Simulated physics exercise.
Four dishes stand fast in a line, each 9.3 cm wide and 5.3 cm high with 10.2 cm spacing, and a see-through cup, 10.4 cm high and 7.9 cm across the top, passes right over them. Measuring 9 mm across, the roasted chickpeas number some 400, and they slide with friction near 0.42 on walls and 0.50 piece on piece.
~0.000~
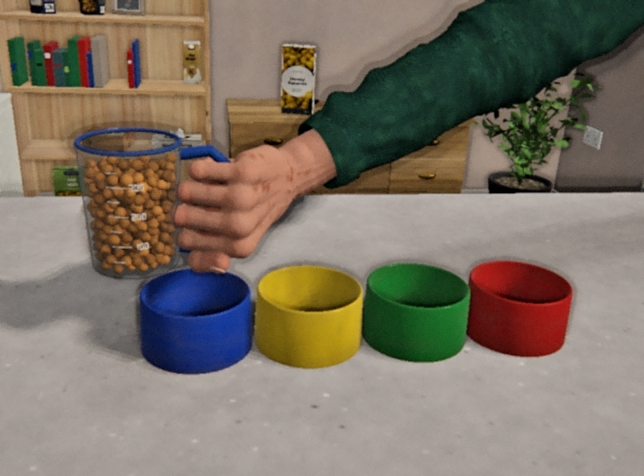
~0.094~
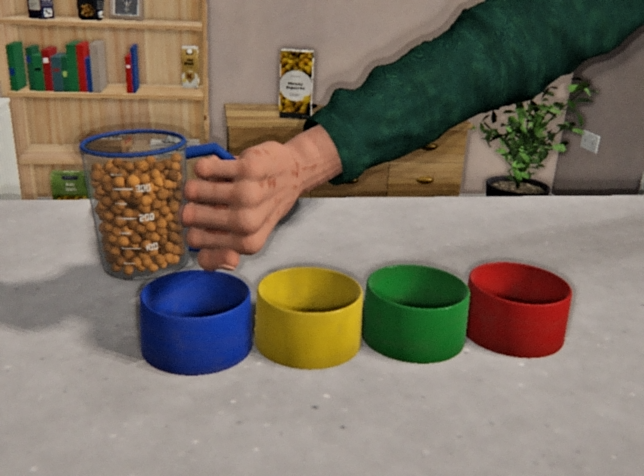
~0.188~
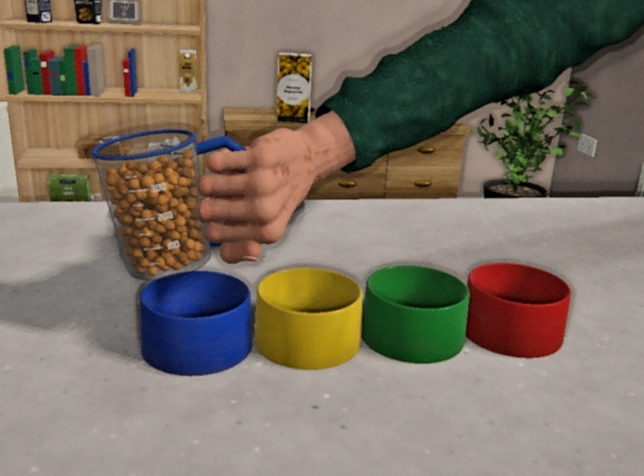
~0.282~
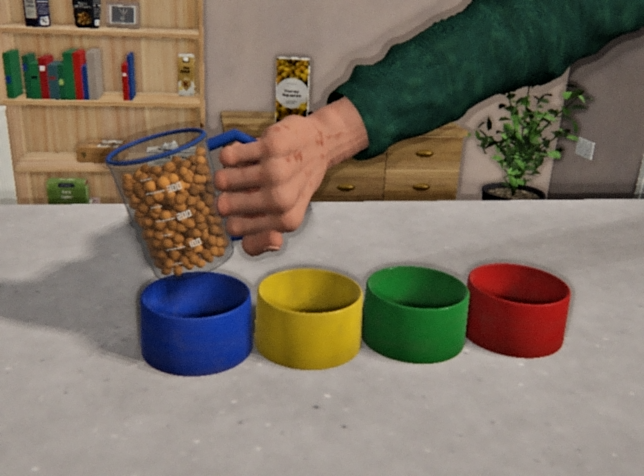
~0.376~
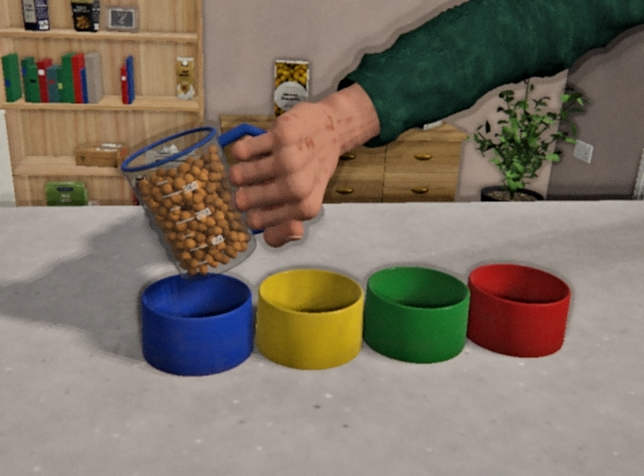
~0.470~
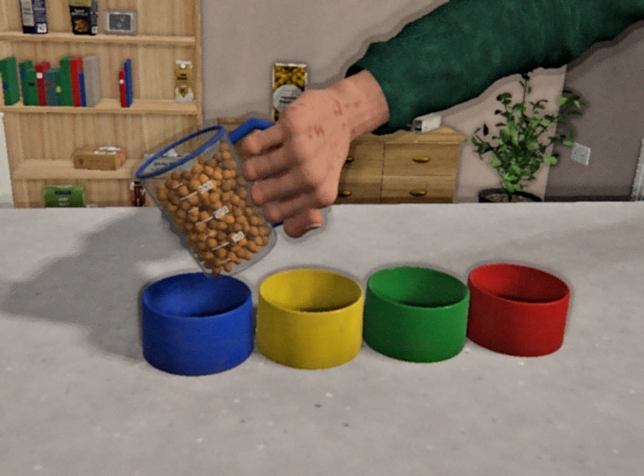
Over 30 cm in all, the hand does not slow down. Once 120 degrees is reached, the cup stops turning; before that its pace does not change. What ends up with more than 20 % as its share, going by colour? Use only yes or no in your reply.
Red: No; blue: No; green: Yes; yellow: Yes; counter: No.
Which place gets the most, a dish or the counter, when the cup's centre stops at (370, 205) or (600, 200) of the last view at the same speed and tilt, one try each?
Yellow; green.
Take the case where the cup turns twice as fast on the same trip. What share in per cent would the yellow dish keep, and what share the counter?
Result - yellow dish: 40; counter: 20.
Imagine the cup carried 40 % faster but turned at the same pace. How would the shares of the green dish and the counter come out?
Green: 90; counter: 0.
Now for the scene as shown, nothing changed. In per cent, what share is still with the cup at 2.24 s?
0 %.
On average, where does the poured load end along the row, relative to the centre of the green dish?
Roughly 4 cm to the left.
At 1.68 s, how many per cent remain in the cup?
It comes to about 75 percent.
After 1.20 s, tilt 79 degrees; cup holds 100 %.
After 1.68 s, tilt 112 degrees; cup holds 75 %, yellow 20 %.
After 2.24 s, tilt 120 degrees; cup holds 0 %, green 60 %, yellow 30 %.
At rest (2.8 s), red 0 %, blue 0 %, green 60 %, yellow 30 %, counter 10 %.
